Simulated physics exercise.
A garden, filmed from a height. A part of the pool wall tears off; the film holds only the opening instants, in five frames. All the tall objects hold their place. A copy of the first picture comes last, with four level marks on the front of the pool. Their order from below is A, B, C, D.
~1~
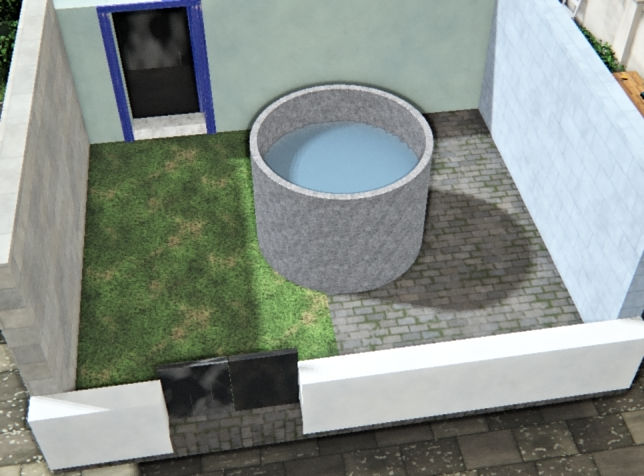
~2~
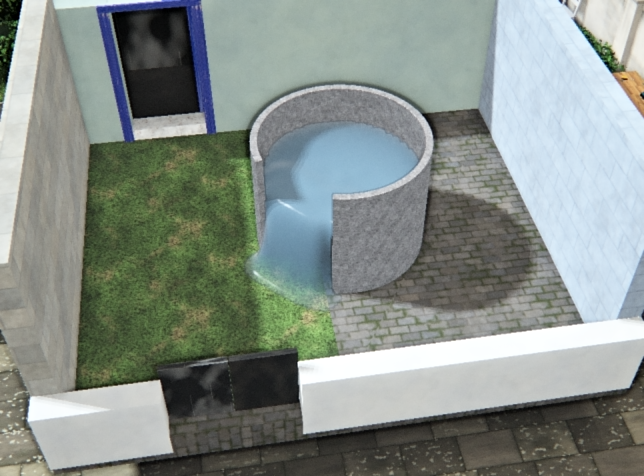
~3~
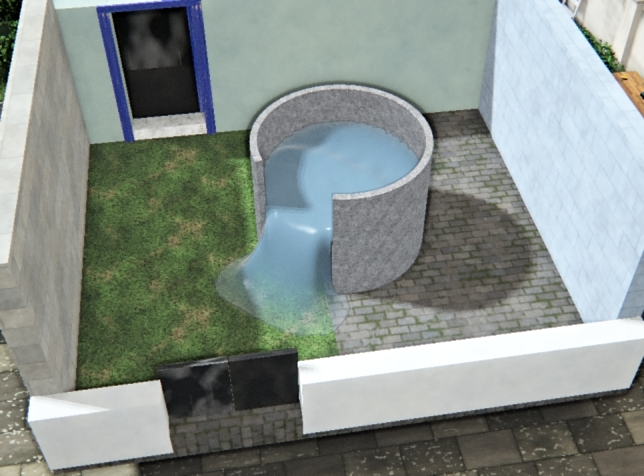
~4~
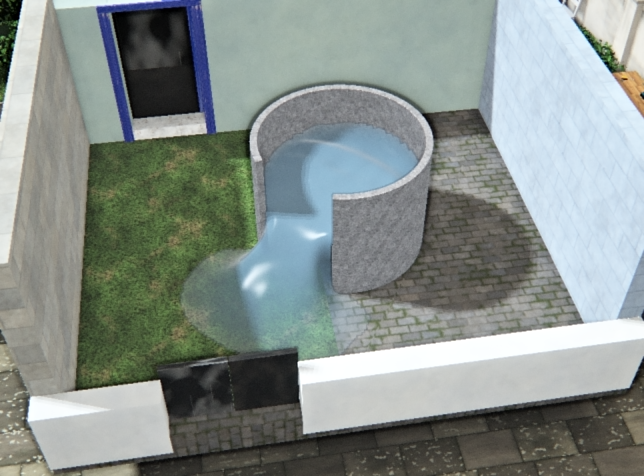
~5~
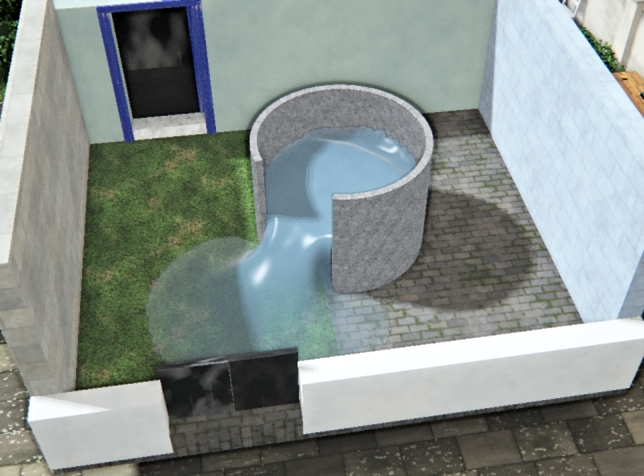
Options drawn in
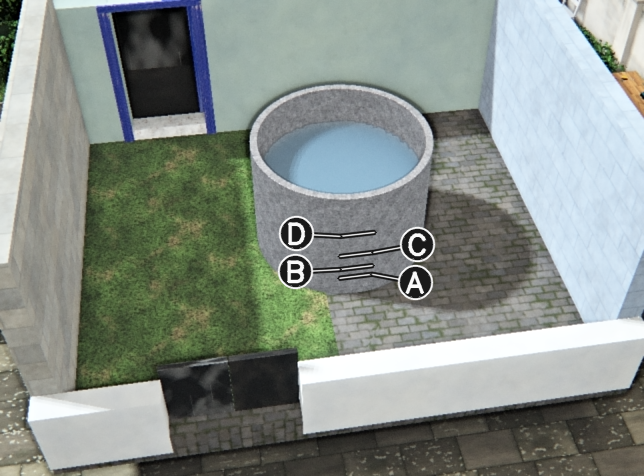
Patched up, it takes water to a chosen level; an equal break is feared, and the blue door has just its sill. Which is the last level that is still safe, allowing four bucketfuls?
Level D.
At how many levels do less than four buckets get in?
All four.
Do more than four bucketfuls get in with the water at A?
No.
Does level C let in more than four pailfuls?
No, not at all.
On the marked copy, A at (355, 276); B at (356, 267); C at (356, 254); D at (357, 234); from the bottom up A, B, C, D.
With A, nothing gets over.
With B, nothing gets over.
With C, nothing gets over.
With D, a bucket or two gets in.
